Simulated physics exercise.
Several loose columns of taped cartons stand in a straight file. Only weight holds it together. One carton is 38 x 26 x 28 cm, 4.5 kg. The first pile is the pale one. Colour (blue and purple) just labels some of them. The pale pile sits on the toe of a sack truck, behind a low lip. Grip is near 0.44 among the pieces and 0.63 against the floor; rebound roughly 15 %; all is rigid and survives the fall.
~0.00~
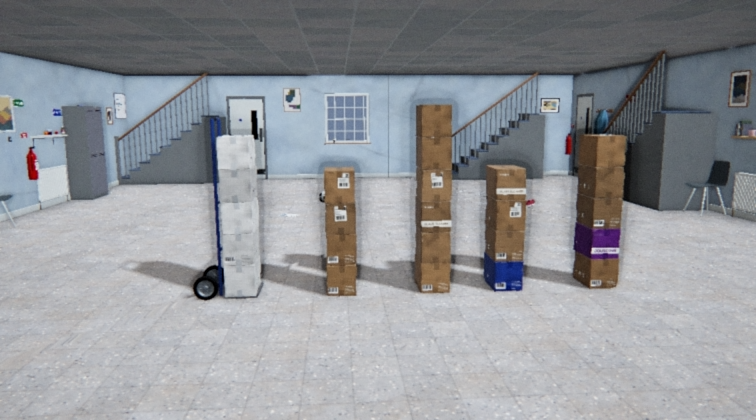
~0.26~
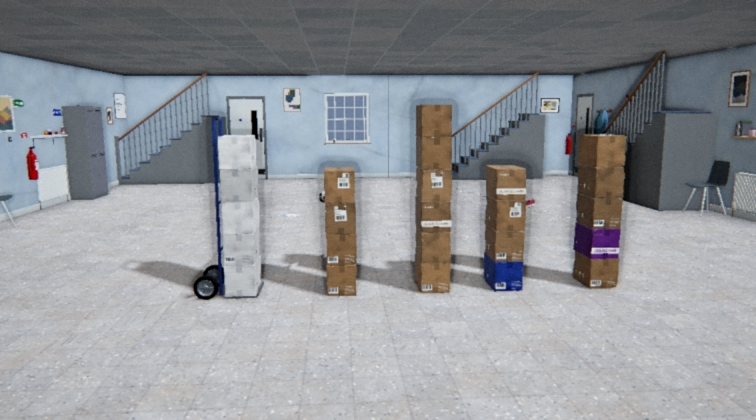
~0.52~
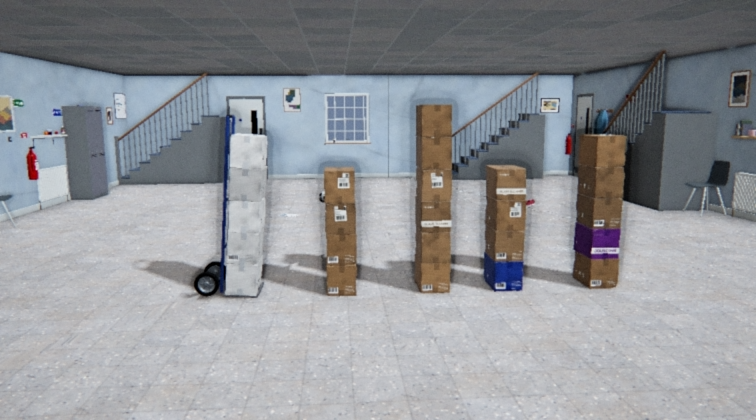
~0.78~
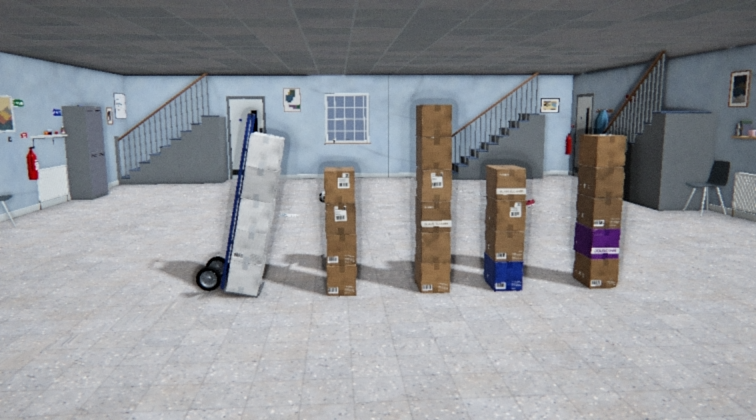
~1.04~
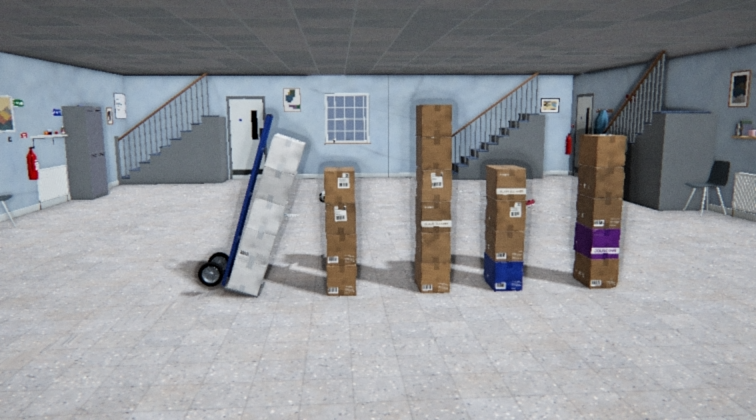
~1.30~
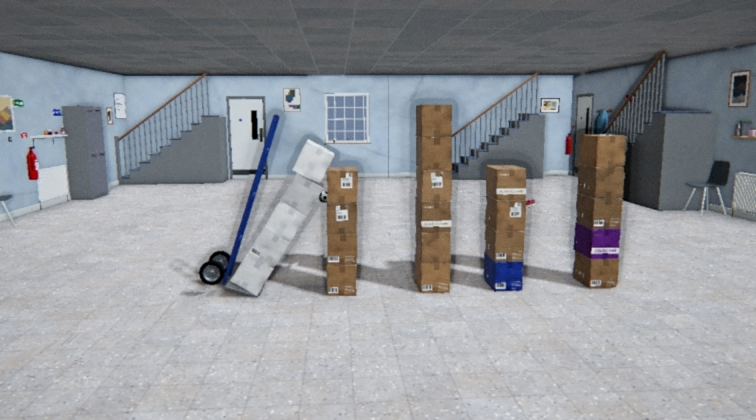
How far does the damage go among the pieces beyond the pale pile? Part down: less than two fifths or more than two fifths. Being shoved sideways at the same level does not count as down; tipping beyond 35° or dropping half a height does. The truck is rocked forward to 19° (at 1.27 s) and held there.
It comes to over two fifths.
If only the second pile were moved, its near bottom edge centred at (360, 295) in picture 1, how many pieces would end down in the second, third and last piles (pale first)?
Then second 3, third 5, last 4.
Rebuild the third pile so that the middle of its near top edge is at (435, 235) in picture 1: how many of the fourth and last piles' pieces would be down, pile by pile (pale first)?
In that case fourth 3, last 4.
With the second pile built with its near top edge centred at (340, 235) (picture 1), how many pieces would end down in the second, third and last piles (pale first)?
In that case second 1, third 0, last 0.
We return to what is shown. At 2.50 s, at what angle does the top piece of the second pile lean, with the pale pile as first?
Roughly 40° from upright.
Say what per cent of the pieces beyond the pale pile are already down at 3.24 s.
At that moment 100 per cent.
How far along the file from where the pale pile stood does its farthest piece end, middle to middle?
About 150 cm.
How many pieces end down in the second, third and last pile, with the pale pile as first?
By pile: Second 4, third 6, last 5.
After 1.82 s, 5 of the pale pile down; none of the 19 other cartons down, 5 disturbed.
After 2.50 s, 5 of the pale pile down; 8 of the 19 other cartons down; blue carton leaning 16°.
After 3.24 s, 5 of the pale pile down; 19 of the 19 other cartons down; purple carton leaning 49°, 9 cm lower; blue carton leaning 42°.
At rest (4.6 s), 5 of the pale pile down; 19 of the 19 other cartons down; purple carton on its side; blue carton leaning 43°. That is 100 per cent. As the last picture would show them, middles, purple carton near (663, 268), blue carton near (518, 265).
